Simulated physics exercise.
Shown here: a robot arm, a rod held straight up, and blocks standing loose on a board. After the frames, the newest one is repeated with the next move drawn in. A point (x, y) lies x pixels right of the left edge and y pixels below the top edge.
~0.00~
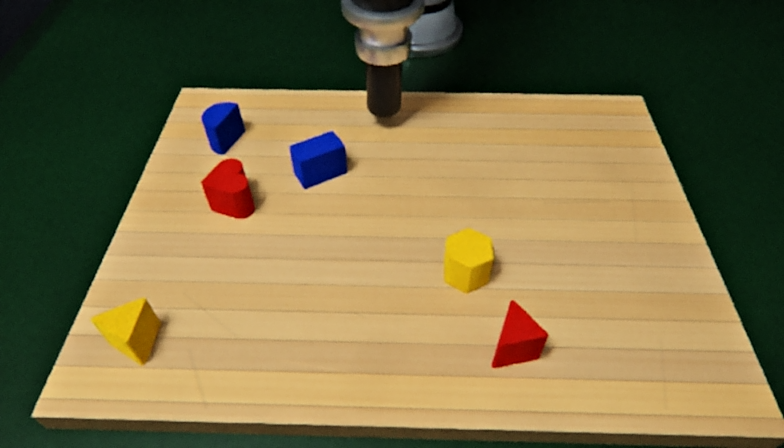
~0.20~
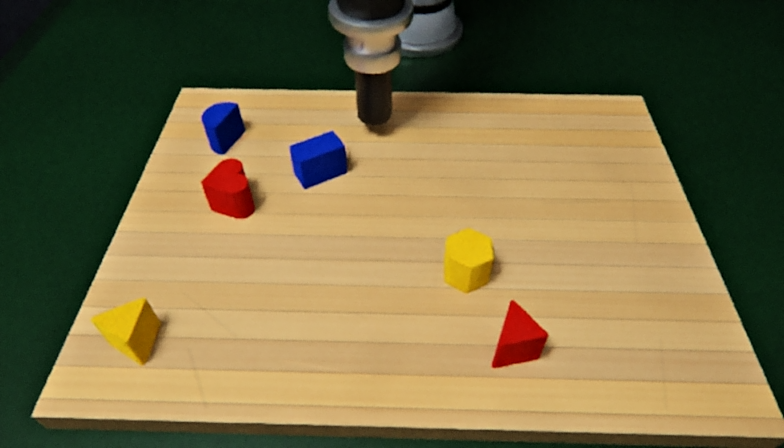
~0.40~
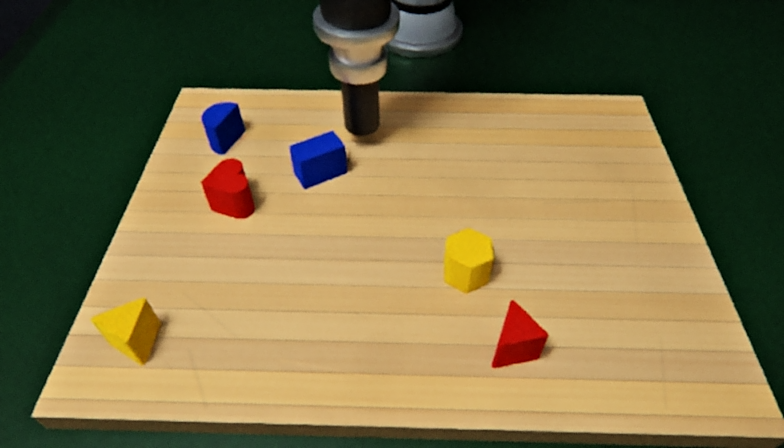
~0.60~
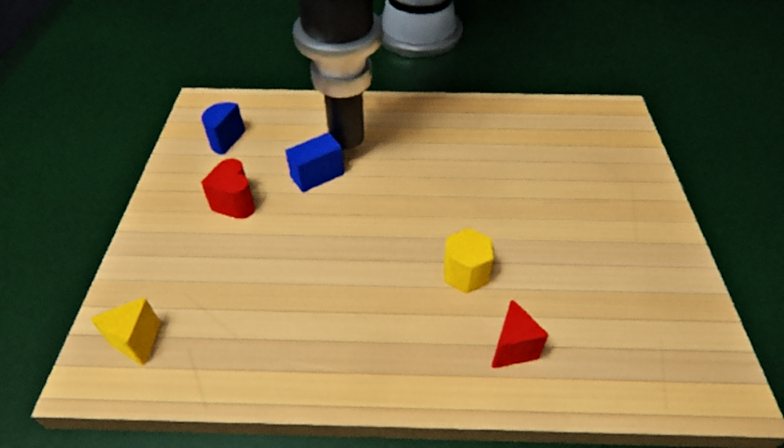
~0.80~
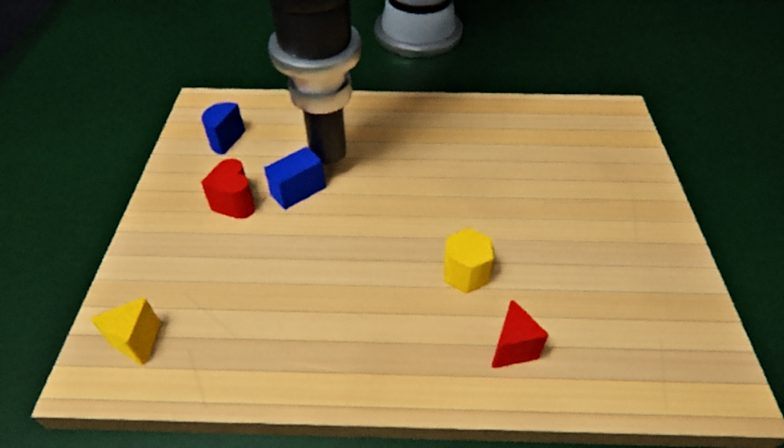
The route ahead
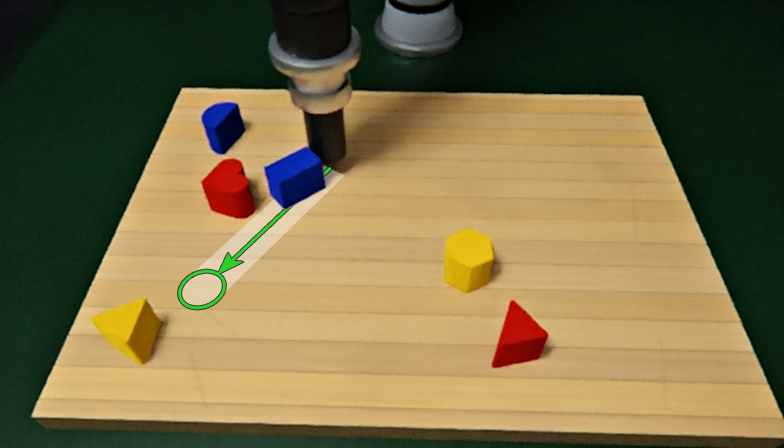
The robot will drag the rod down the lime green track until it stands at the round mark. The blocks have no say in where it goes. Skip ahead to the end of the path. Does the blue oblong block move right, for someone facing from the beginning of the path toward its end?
The answer is yes.
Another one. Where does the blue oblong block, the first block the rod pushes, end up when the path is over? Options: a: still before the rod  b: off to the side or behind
My answer is option a.
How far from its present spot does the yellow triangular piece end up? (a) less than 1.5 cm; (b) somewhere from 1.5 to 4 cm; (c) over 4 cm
Correct choice: A.
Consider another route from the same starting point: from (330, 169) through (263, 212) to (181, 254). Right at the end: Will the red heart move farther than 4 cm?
I believe not.
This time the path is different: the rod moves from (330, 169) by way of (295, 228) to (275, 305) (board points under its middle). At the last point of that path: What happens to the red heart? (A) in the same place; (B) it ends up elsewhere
Correct choice: B.
Path on the board, from (330, 169) directly to (202, 289).
On the path given first. One third of the way, rod (288, 190); red heart (218, 179), turned 30° clockwise; blue oblong block (246, 201).
Two thirds of the way, rod (245, 229); red heart (218, 179), turned 30° clockwise; blue oblong block (194, 241), turned 15° clockwise.
At the end, rod (196, 275); yellow triangular piece in place; red heart (218, 179), turned 30° clockwise; blue oblong block (133, 276), turned 30° clockwise.
